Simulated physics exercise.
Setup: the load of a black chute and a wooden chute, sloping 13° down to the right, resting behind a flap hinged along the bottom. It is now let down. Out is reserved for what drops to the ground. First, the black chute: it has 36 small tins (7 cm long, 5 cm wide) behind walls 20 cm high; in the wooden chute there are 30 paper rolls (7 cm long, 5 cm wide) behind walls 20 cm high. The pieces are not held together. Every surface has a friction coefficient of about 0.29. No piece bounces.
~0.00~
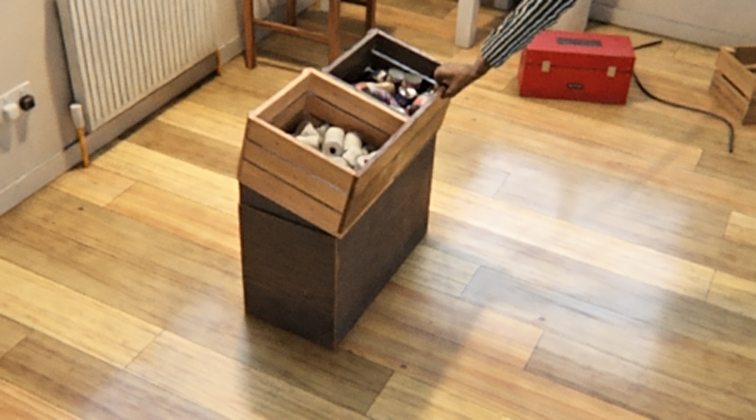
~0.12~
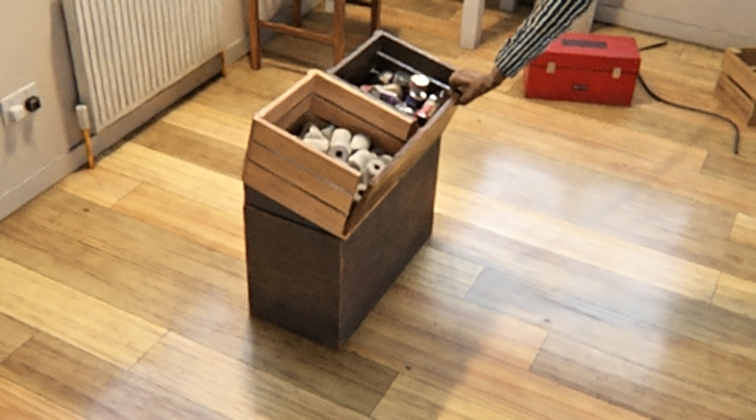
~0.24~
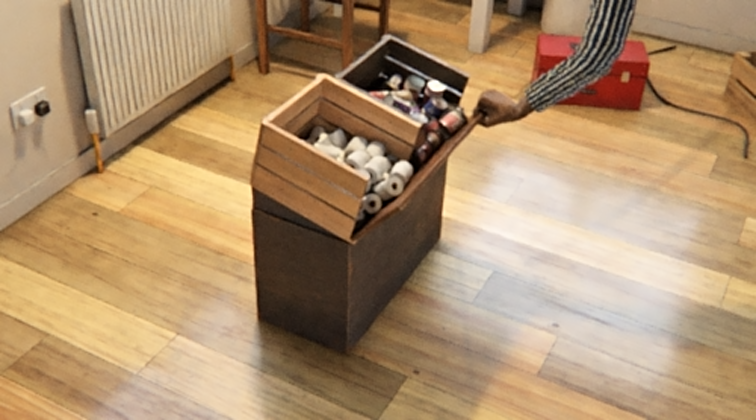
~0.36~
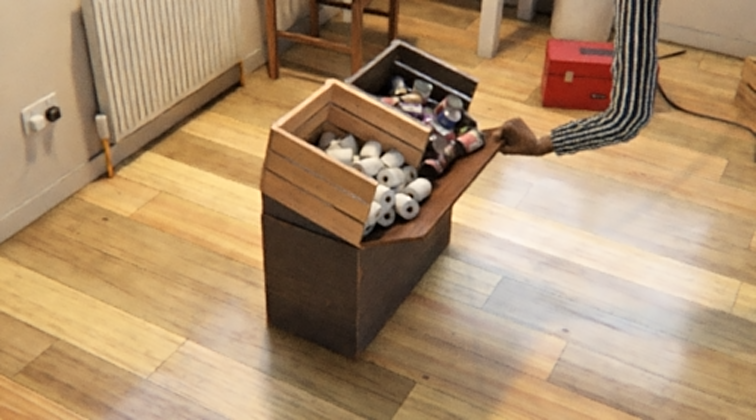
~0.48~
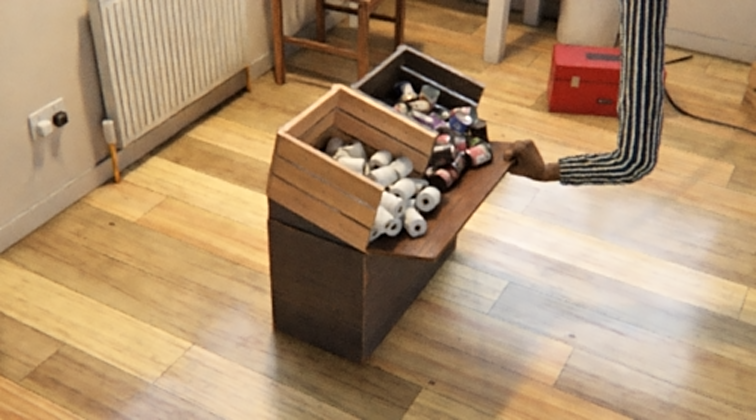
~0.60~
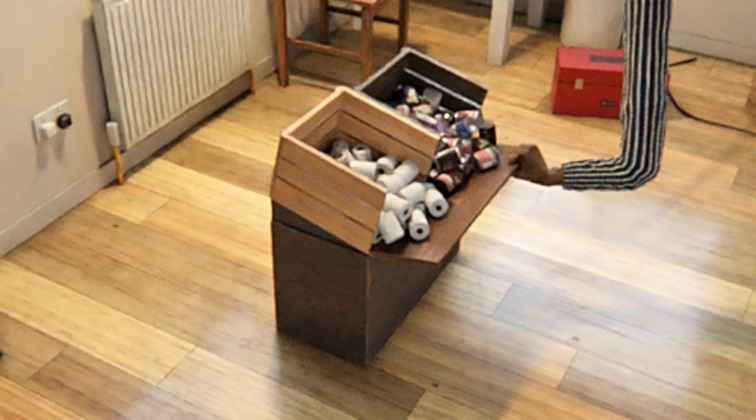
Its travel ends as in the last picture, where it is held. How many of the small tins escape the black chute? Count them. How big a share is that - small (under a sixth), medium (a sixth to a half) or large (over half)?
A small share.
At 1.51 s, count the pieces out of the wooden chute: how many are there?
At that moment the wooden chute count out stands near 0.
After 1.01 s, 0 of 36 out of the black chute and 0 of 30 out of the wooden chute.
After 1.51 s, 1 of 36 out of the black chute and 0 of 30 out of the wooden chute.
After 2.22 s, 2 of 36 out of the black chute and 1 of 30 out of the wooden chute.
Final count (at 3.14 s), 3 of 36 out of the black chute and 1 of 30 out of the wooden chute. Asked share, 3 of 36, 8 per cent.
